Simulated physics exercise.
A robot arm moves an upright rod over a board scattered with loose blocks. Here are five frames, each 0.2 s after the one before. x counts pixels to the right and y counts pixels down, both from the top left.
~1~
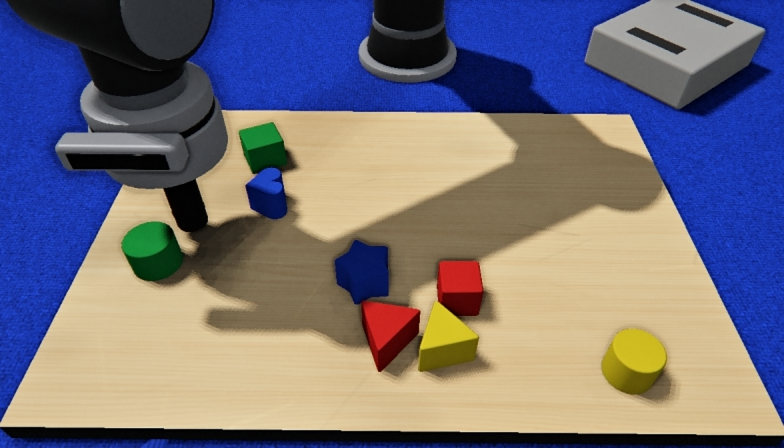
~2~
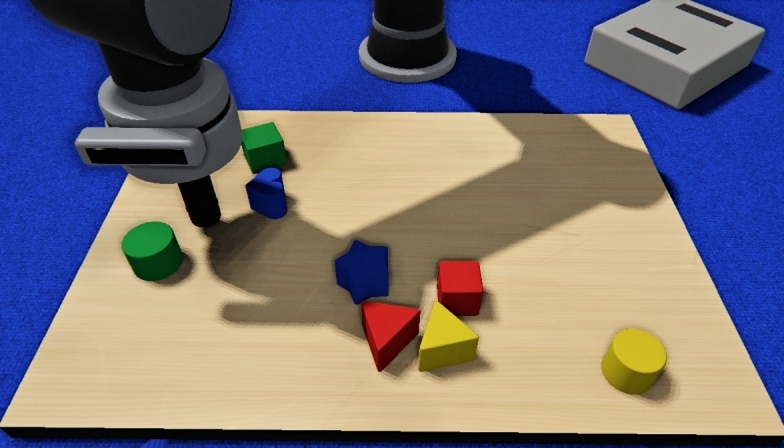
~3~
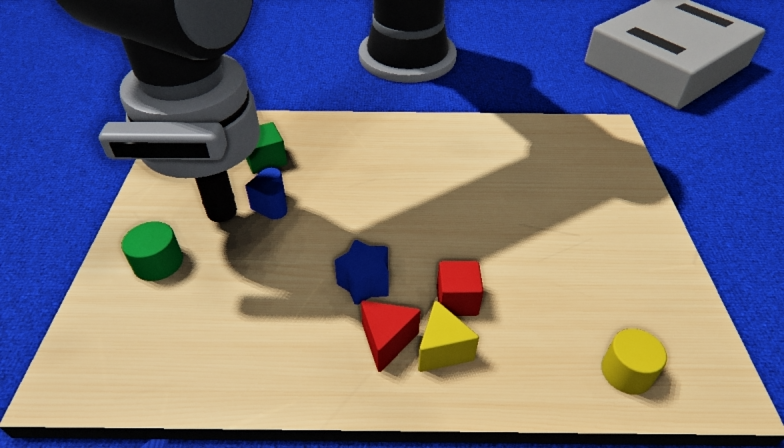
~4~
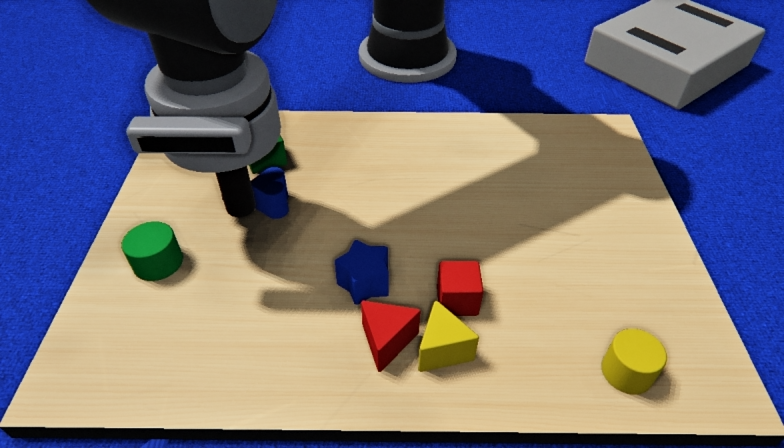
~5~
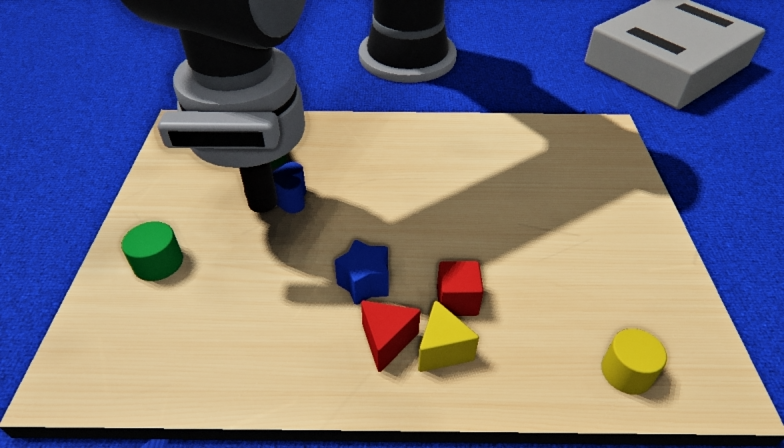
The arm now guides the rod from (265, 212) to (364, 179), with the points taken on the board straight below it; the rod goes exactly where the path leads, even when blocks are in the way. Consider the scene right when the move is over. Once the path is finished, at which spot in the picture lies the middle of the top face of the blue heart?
The middle of its top is at (379, 140).
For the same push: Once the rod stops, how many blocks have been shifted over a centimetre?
The push will move one block.
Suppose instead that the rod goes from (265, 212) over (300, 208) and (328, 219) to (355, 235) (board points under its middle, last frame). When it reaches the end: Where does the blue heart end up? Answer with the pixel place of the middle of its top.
The spot you're after is about (316, 166) in the image.
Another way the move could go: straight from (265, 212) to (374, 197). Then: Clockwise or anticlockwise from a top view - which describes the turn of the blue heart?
The sense of turning is anti-clockwise.
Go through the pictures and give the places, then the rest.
The first picture shows tip of the rod at (193, 223), middles of tops, green square piece at (261, 135), blue heart at (267, 181).
The second picture shows rod at (206, 218), nothing pushed.
The third picture shows rod at (222, 213), nothing pushed.
The fourth picture shows rod at (241, 208), blue heart at (269, 180).
The fifth picture shows rod at (263, 204), green square piece hidden, blue heart at (287, 175).
The first path, step by step. One third of the way, rod at (299, 192); blue heart at (322, 163).
Two thirds of the way, rod at (333, 181); blue heart at (354, 151), turned 15° anticlockwise.
At the end, rod at (363, 171); green square piece unmoved; blue heart at (379, 140), turned 15° anticlockwise.
